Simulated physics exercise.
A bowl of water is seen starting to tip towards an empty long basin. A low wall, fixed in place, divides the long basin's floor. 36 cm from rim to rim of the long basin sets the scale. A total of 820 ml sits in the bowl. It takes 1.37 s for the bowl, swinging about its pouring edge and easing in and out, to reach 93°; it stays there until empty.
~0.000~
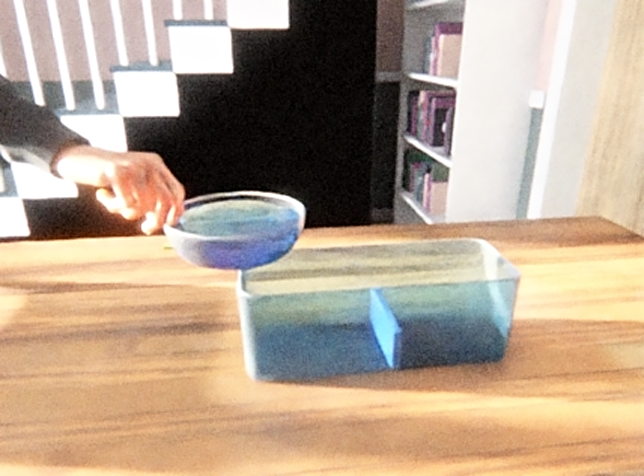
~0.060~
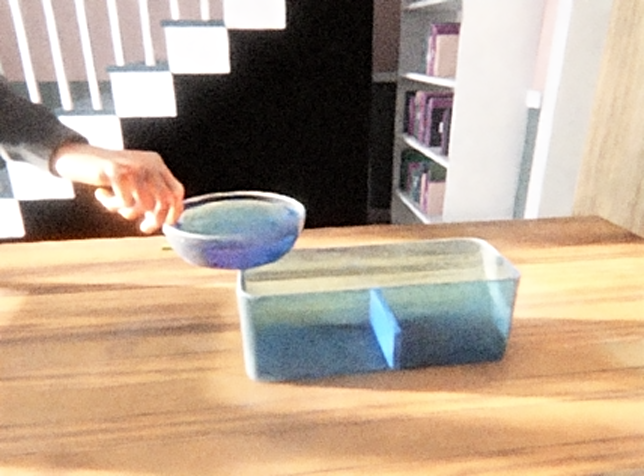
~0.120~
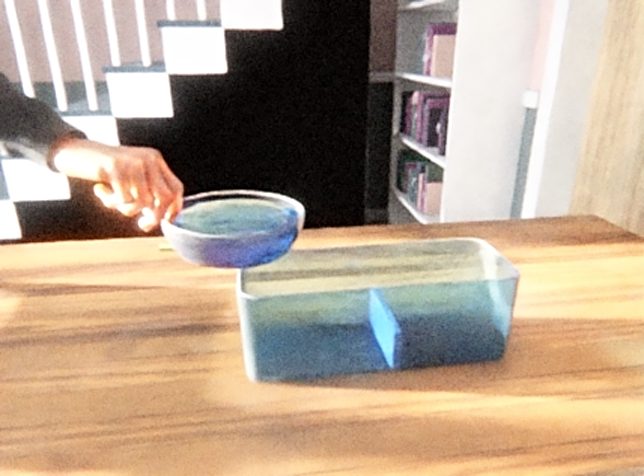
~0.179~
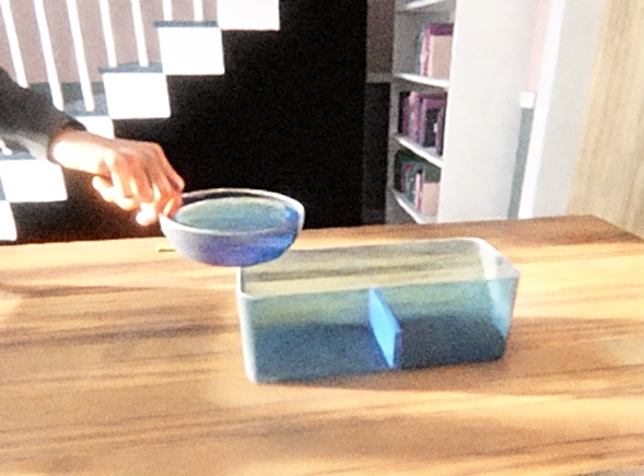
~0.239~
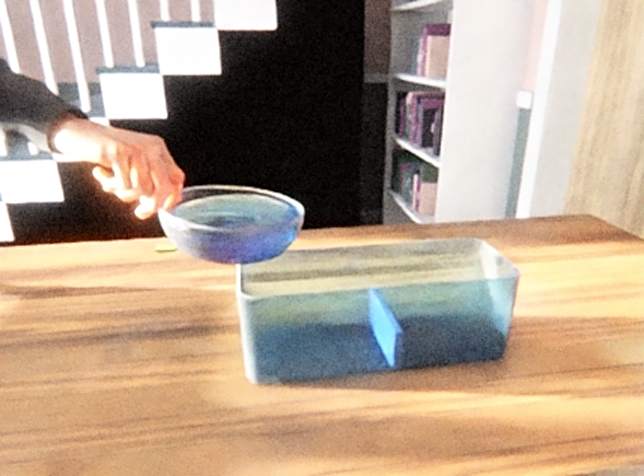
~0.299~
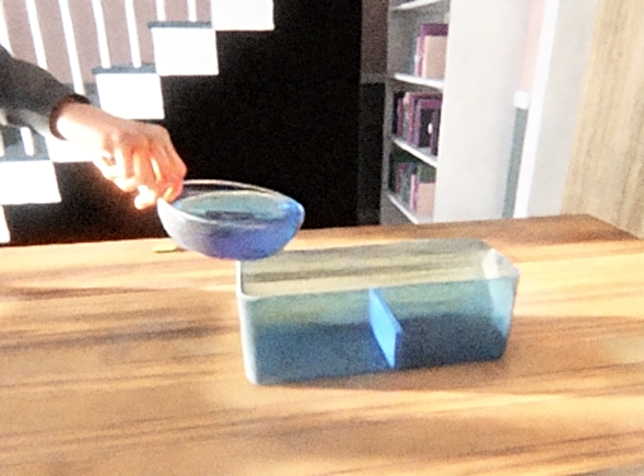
A hand in a dark sleeve holds a clear, blue-tinted bowl of bluish water at the left rim of a long, see-through basin with a low blue wall across its floor. They are seen from slightly above a sunlit wooden table, with white-and-black stairs behind and a white bookcase at right. The hand slowly tilts the bowl slightly rightward while the background drifts slightly left as the camera shifts.
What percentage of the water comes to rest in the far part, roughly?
19 %.
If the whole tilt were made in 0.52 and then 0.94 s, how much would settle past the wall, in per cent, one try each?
Around 55 per cent first, around 40 per cent next.
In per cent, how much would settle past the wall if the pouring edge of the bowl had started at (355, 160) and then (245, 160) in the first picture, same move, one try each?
I'd expect close to 95 per cent and then close to 5 per cent.
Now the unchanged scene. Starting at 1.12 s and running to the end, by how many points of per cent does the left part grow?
It comes to near 9 per cent.
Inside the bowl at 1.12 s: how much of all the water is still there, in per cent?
Around 3 in a hundred.
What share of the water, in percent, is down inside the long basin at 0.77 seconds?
Around 26%.
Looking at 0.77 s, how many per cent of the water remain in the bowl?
At that time about 38 in a hundred parts are still held.
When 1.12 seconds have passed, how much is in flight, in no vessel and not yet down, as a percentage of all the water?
About 7 per cent.
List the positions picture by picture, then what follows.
The first frame shows tilt 0°; pouring edge (304, 211); surface from (170, 221) to (301, 215); the long basin's rim runs from (241, 273) to (501, 258); the wall's top is at (385, 308).
The second frame shows tilt 0°; pouring edge (304, 211); surface from (169, 221) to (301, 215).
The third frame shows tilt 2°; pouring edge (303, 211); surface from (168, 220) to (301, 214).
The fourth frame shows tilt 4°; pouring edge (303, 212); surface from (166, 218) to (300, 213).
The fifth frame shows tilt 7°; pouring edge (303, 212); surface from (166, 214) to (300, 210).
The sixth frame shows tilt 11°; pouring edge (302, 212); surface from (166, 210) to (301, 207).
By 0.77 s the tilt is 56° and 38 per cent is still to pour, 27 is left of the wall and 0 right of it.
By 1.12 s the tilt is 85° and 3 per cent is still to pour, 71 is left of the wall and 19 right of it.
By 1.48 s the tilt is 93° and 0 per cent is still to pour, 80 is left of the wall and 19 right of it.
By 1.87 s the tilt is 93° and 0 per cent is still to pour, 80 is left of the wall and 19 right of it.
At rest 80 per cent lies left of the wall, 19 right of it and 1 outside.
